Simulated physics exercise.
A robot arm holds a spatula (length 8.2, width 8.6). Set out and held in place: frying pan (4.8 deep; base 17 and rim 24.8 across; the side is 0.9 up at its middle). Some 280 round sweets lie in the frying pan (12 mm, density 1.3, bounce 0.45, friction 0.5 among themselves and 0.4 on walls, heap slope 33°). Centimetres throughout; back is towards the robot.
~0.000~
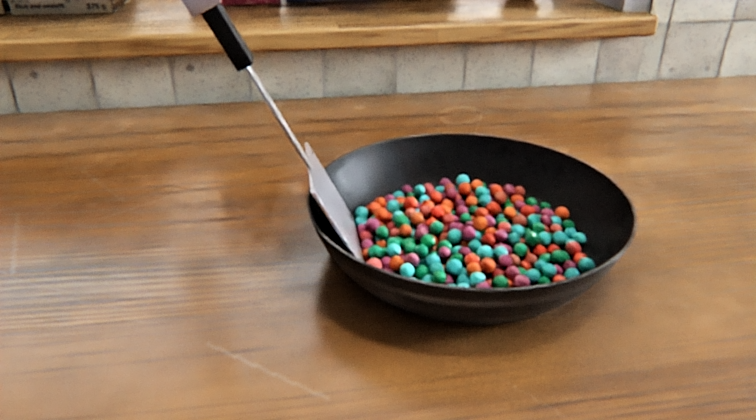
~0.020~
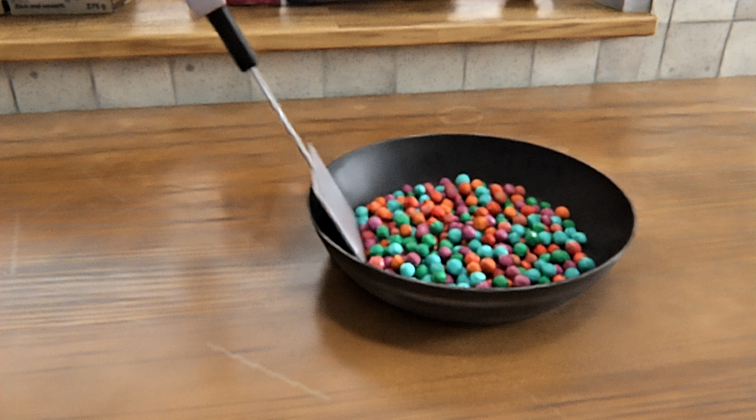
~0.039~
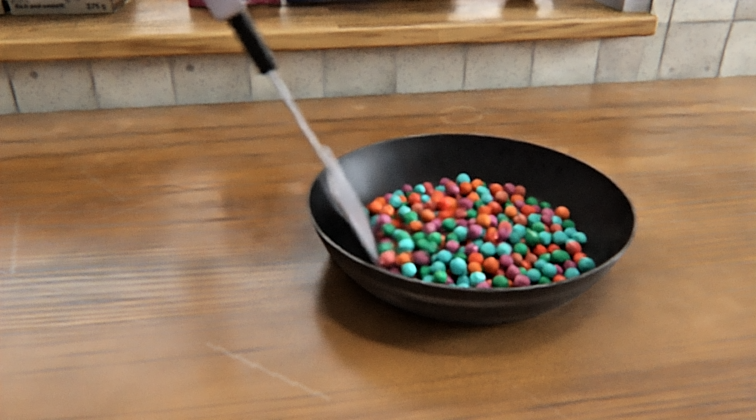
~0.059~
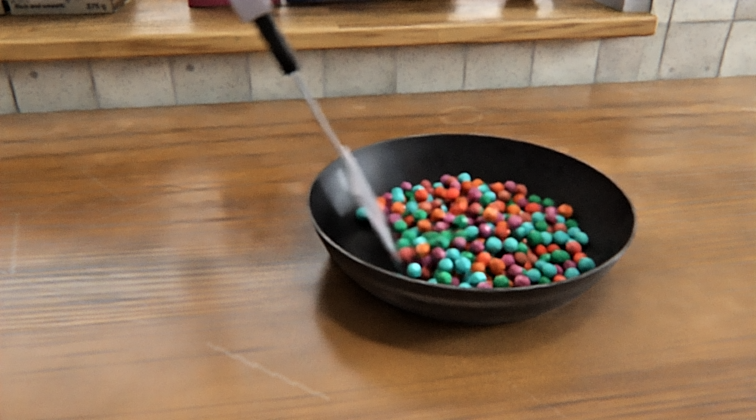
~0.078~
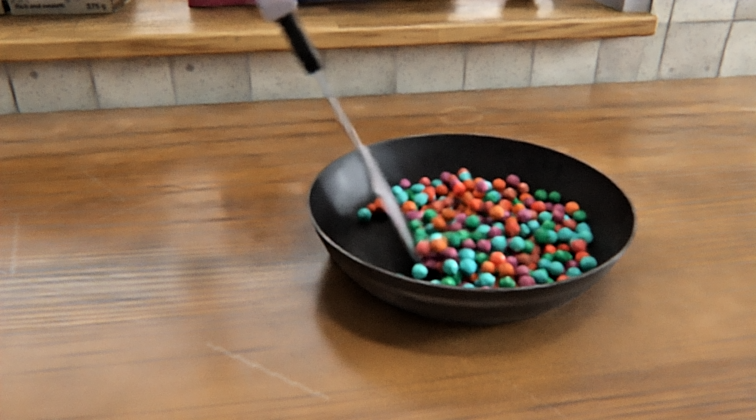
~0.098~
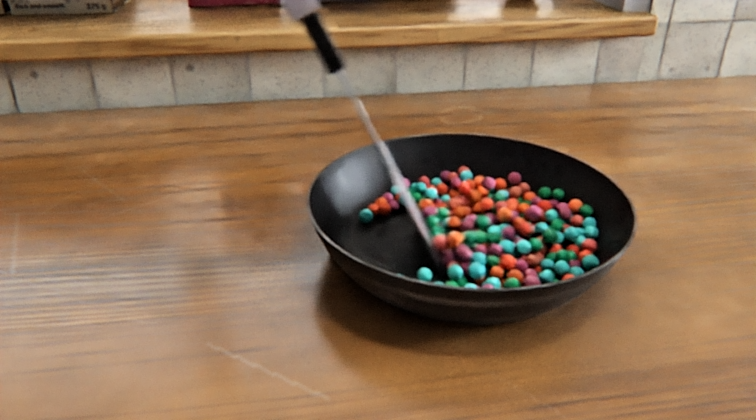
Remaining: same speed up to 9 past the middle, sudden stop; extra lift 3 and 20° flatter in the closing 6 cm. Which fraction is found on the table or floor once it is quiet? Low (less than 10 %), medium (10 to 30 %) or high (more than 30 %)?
A medium share, 10 to 30 %, ends on the table or floor.
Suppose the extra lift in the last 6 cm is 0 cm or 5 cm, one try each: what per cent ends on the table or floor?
About 10 and 15 per cent.
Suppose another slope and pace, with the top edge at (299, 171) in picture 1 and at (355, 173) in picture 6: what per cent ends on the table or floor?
About 10 per cent.
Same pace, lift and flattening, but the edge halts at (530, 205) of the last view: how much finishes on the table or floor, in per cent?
Some 0 per cent.
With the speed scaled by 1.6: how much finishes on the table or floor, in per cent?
About 30 per cent.
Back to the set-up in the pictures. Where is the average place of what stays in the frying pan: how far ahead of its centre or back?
About 4.5 cm ahead.
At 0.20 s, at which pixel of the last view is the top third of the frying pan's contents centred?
At about (551, 204).
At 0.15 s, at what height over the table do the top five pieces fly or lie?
Some 4 cm.
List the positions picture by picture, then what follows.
The first picture shows spatula top edge at (309, 165), sloping 64°; upper third of the load around (469, 232), from x 360 to 585, top at y 180; 275 in the frying pan.
The second picture shows spatula top edge at (313, 166), sloping 64°; upper third of the load around (469, 232), from x 360 to 585, top at y 180.
The third picture shows spatula top edge at (329, 169), sloping 64°; upper third of the load around (465, 229), from x 360 to 585, top at y 180.
The fourth picture shows spatula top edge at (350, 168), sloping 64°; upper third of the load around (476, 227), from x 365 to 585, top at y 180.
The fifth picture shows spatula top edge at (370, 167), sloping 64°; upper third of the load around (484, 224), from x 365 to 590, top at y 175.
The sixth picture shows spatula top edge at (390, 166), sloping 64°; upper third of the load around (494, 222), from x 365 to 590, top at y 175; 275 in the frying pan.
After 0.15 s, sloping 64°, highest piece 4 above the table; 275 in the frying pan.
After 0.20 s, sloping 56°, highest piece 5 above the table; 275 in the frying pan.
After 0.43 s, sloping 44°, highest piece 11 above the table; 232 in the frying pan, 25 on the table or floor, 18 on the blade or in flight.
After 1.48 s, sloping 44°, highest piece 4 above the table; 230 in the frying pan, 45 on the table or floor.
At rest, 230 in the frying pan, 45 on the table or floor. That is 16 % on the table or floor.
